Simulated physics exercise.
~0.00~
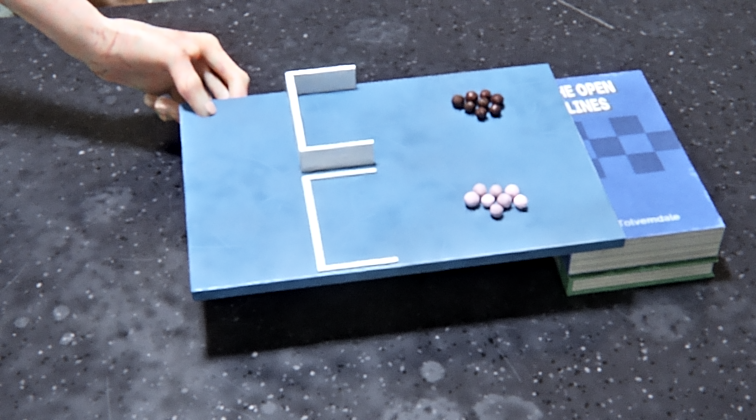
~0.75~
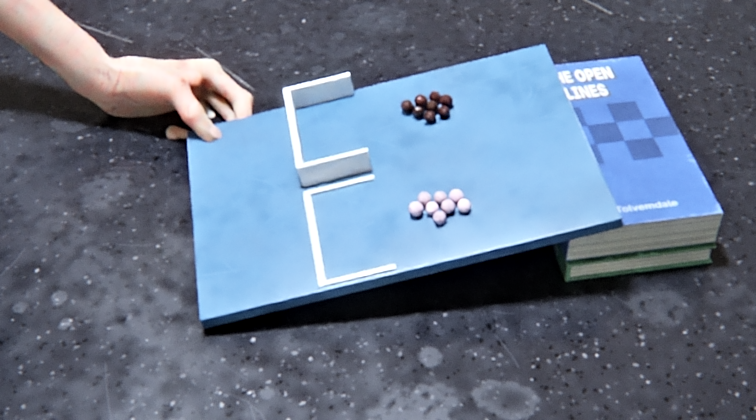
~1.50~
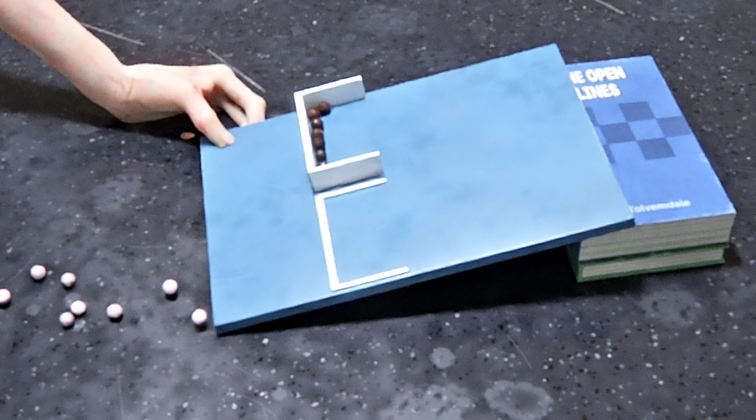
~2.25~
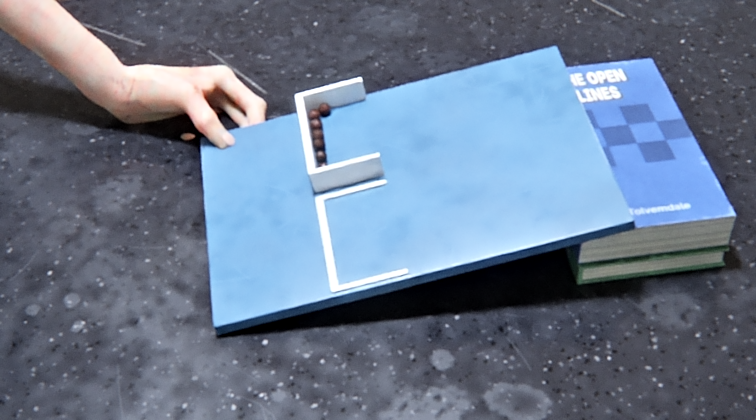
The clip opens on a blue board resting on books at its right end, while a hand holds the left end above a dark speckled counter. Dark brown balls sit on the far side and pale pink balls on the near side, each group facing a white bracket-shaped strip. The hand lowers its end, and both groups move left down the slope. The pink balls get past the nearer strip and scatter across the counter, while the brown ones stop against the farther strip. Finally, the pink balls are out of view and the brown balls stay lined up behind their barrier.
